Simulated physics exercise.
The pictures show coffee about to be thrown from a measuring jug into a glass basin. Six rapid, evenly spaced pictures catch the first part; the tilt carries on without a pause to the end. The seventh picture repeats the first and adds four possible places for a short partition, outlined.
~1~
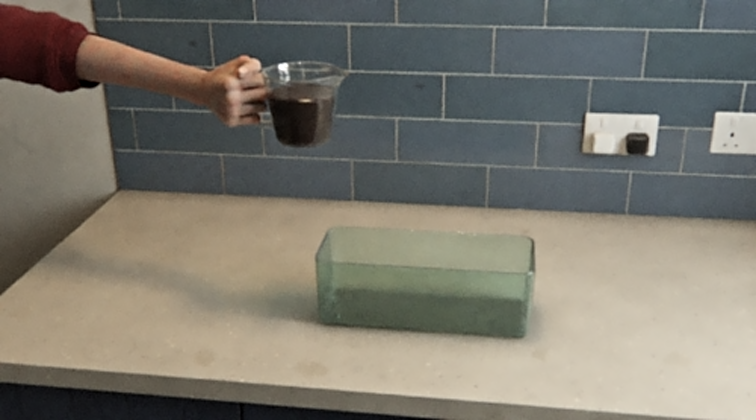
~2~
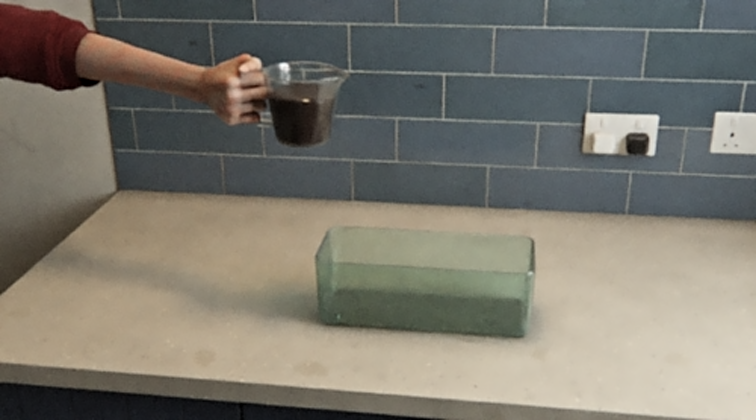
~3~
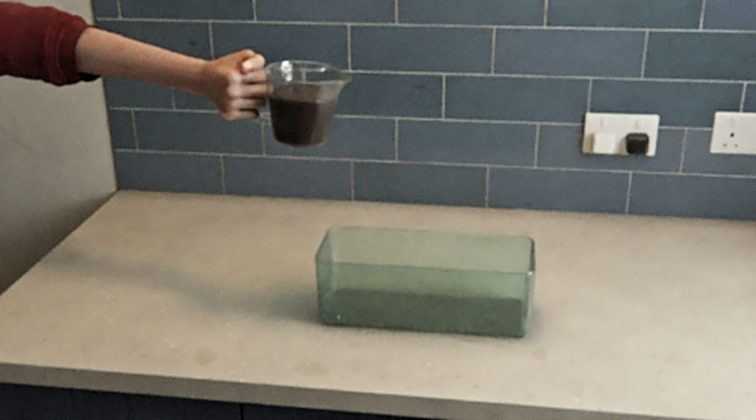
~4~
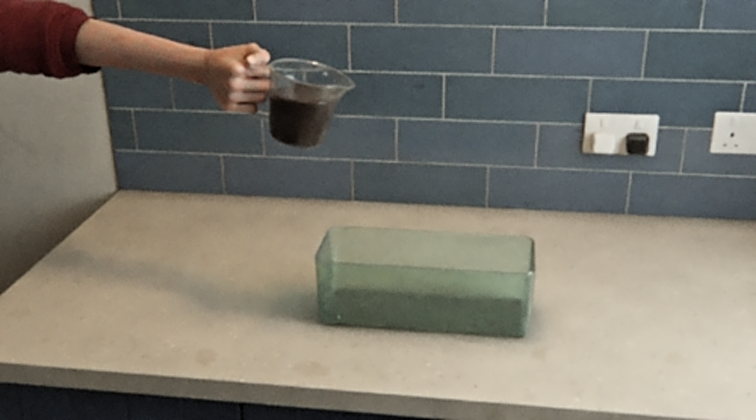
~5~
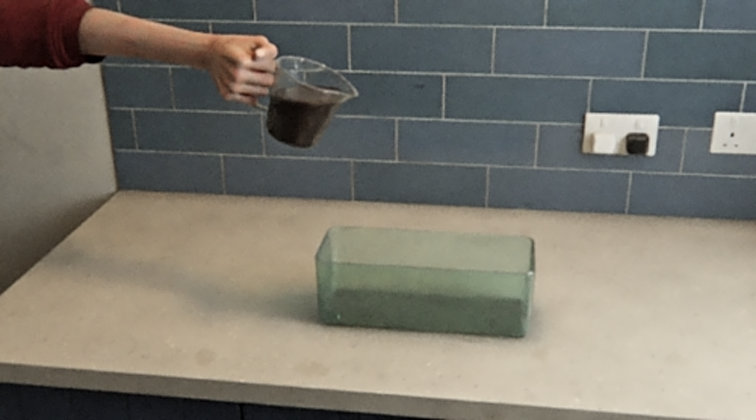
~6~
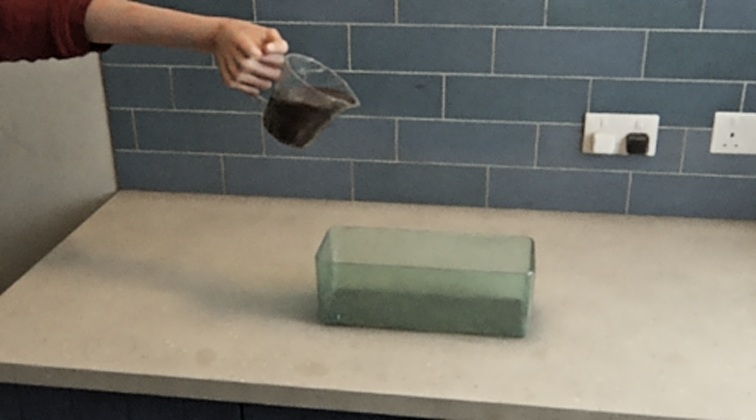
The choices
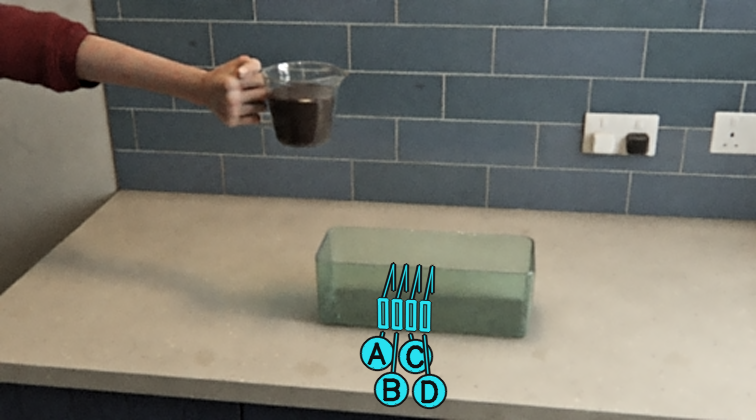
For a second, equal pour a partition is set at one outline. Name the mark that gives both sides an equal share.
Use slot B.
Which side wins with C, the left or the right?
The left side.
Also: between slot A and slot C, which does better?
Slot A.
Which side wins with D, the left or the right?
The left side.
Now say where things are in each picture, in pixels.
Upright, lip at (347, 75); basin from (320, 321) to (529, 335); nothing has left yet.
Upright, lip at (348, 76); nothing has left yet.
Tipped about 6°, lip at (351, 80); nothing has left yet.
Tipped about 13°, lip at (354, 86); nothing has left yet.
Tipped about 22°, lip at (357, 94); nothing has left yet.
Tipped about 33°, lip at (358, 105); nothing has left yet.
On the marked copy, A at (382, 332); B at (396, 333); C at (410, 334); D at (424, 335).
Choosing A, about 24 % ends left of the wall and 73 % right of it.
Choosing B, about 55 % ends left of the wall and 42 % right of it; 3 % is lost outside.
Choosing C, about 86 % ends left of the wall and 7 % right of it; 7 % is lost outside.
Choosing D, about 88 % ends left of the wall and 6 % right of it; 6 % is lost outside.
